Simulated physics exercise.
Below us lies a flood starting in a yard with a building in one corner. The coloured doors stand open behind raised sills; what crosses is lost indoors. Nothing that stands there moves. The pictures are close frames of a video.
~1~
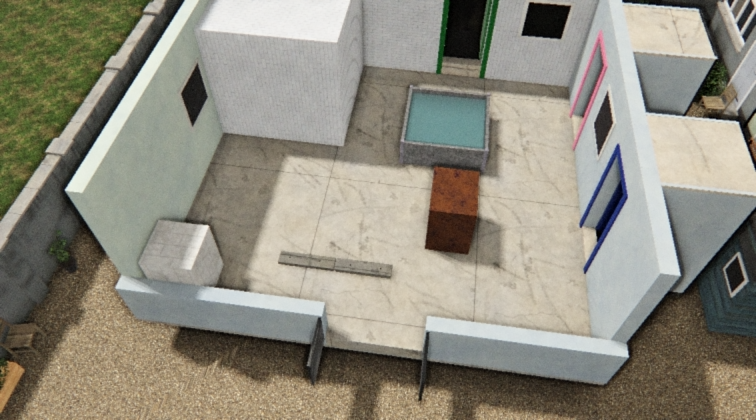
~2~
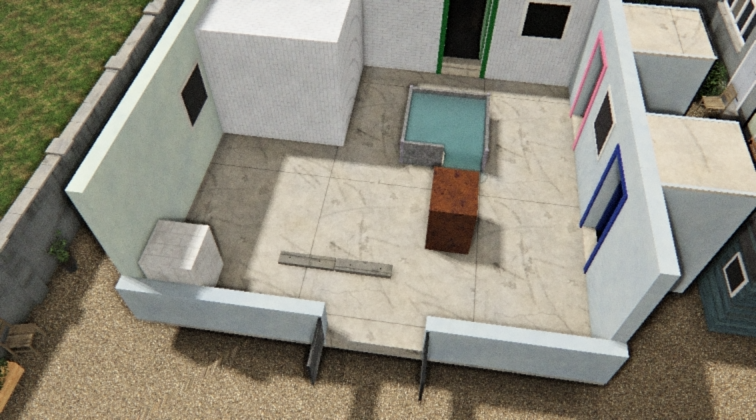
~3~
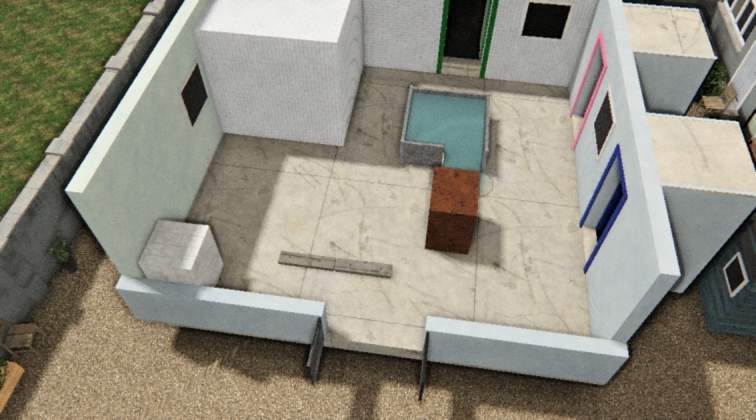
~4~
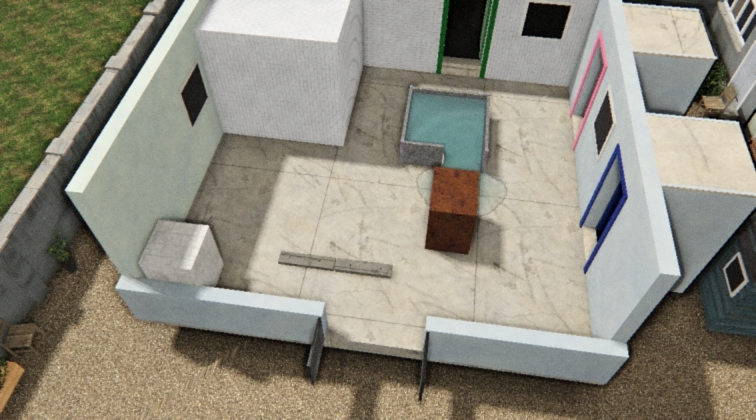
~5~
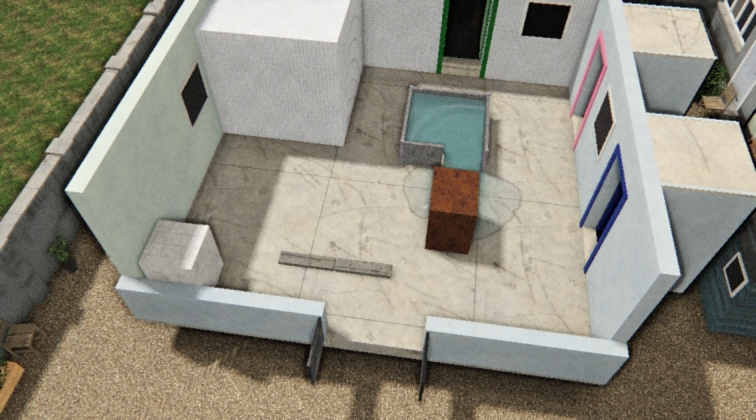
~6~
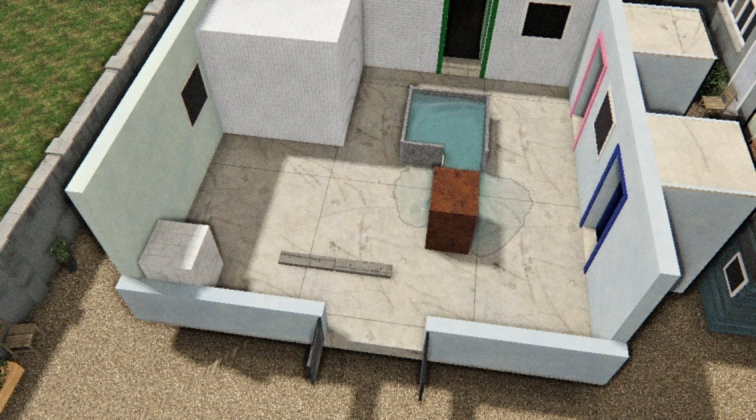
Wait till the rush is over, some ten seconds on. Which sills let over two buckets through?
The pink door admits no more than that; the green door admits no more than that; the blue door lets in a lot.
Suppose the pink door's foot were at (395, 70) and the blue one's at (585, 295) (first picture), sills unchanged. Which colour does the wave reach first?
First comes the blue-painted one.
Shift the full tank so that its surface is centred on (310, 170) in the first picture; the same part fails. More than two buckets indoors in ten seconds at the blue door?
Blue door keeps below it.
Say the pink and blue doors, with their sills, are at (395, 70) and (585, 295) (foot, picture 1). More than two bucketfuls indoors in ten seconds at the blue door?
The blue one passes that mark.
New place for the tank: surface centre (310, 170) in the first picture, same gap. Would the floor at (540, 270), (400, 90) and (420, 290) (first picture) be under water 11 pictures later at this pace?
In that order: No water, no water, under water.
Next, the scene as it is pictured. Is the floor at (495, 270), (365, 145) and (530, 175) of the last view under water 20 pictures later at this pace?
In that order: Covered, wet, free of water.
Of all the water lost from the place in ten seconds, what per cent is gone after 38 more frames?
Close to 65 %.
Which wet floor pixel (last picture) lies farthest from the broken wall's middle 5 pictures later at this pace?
Near (522, 321).
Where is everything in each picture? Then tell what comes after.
Still water in the open tank at (447, 120), in the first frame.
Water pours out at (462, 161) and has run to (482, 179), in the second frame.
The front is at a hidden place, out from the gap at (462, 162), in the third frame.
The front is at a hidden place, out from the gap at (462, 163), in the fourth frame.
Water pours out at (462, 163) and has run to (479, 235), in the fifth frame.
Water pours out at (462, 162) and has run to (482, 251), in the sixth frame.
A moment on, water covers 15 % of the floor; the pink door not reached, the green door not reached, the blue door not reached.
Next, water covers 30 % of the floor; the pink door not reached, the green door not reached, the blue door under two buckets in.
Then, water covers 45 % of the floor; the pink door not reached, the green door not reached, the blue door over two buckets in.
Later, water covers 65 % of the floor; the pink door wet at the sill, nothing in, the green door not reached, the blue door over two buckets in.
In the end, water covers 75 % of the floor; the pink door wet at the sill, nothing in, the green door not reached, the blue door far over two buckets in.
